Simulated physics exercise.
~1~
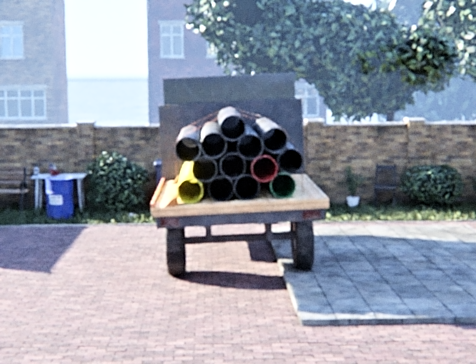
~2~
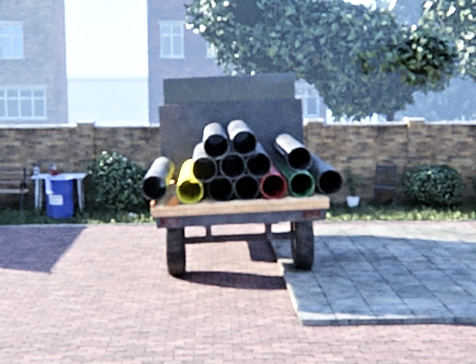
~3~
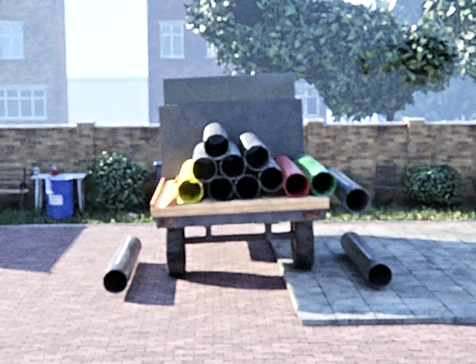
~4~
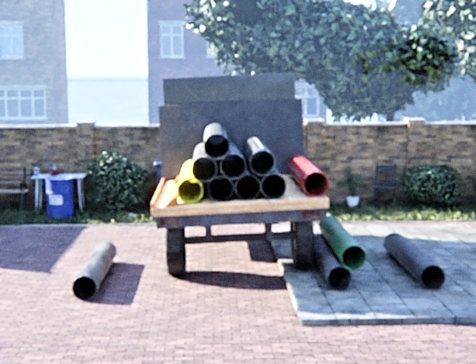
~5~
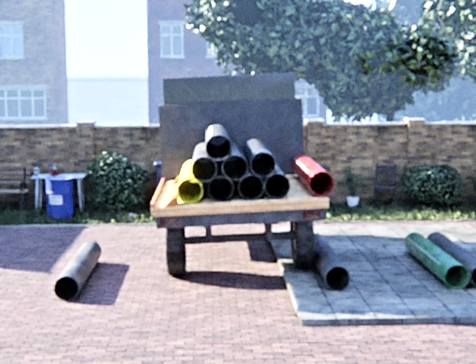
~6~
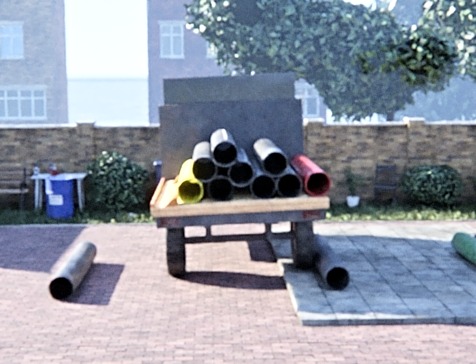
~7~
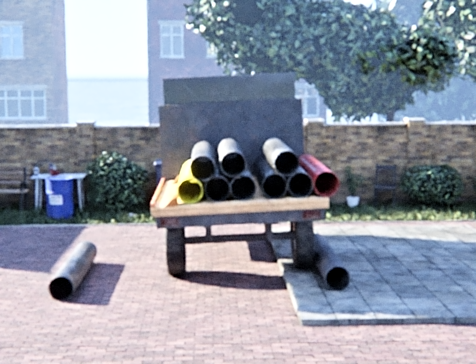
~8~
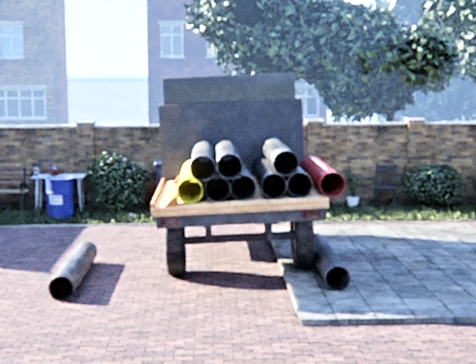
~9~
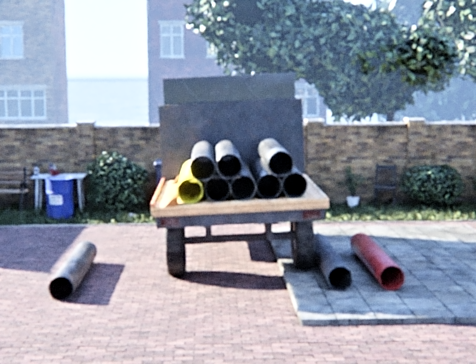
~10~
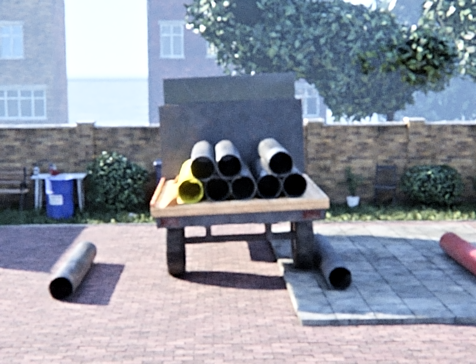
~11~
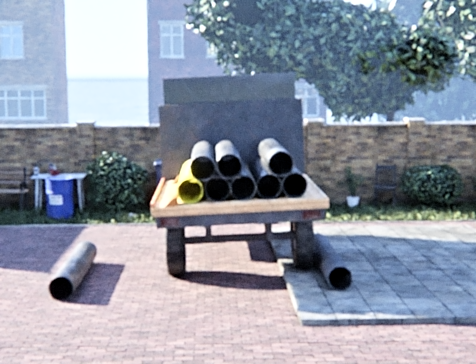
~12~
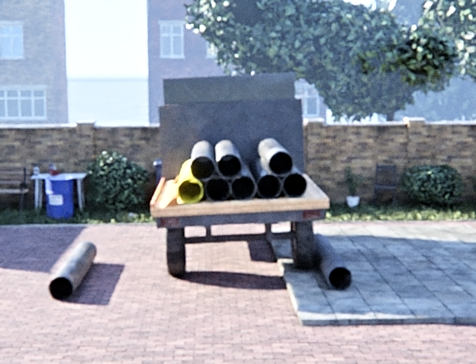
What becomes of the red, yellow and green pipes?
The red and green pipes both fall off the right side of the truck to the ground and roll away, while the yellow pipe stays on the deck.
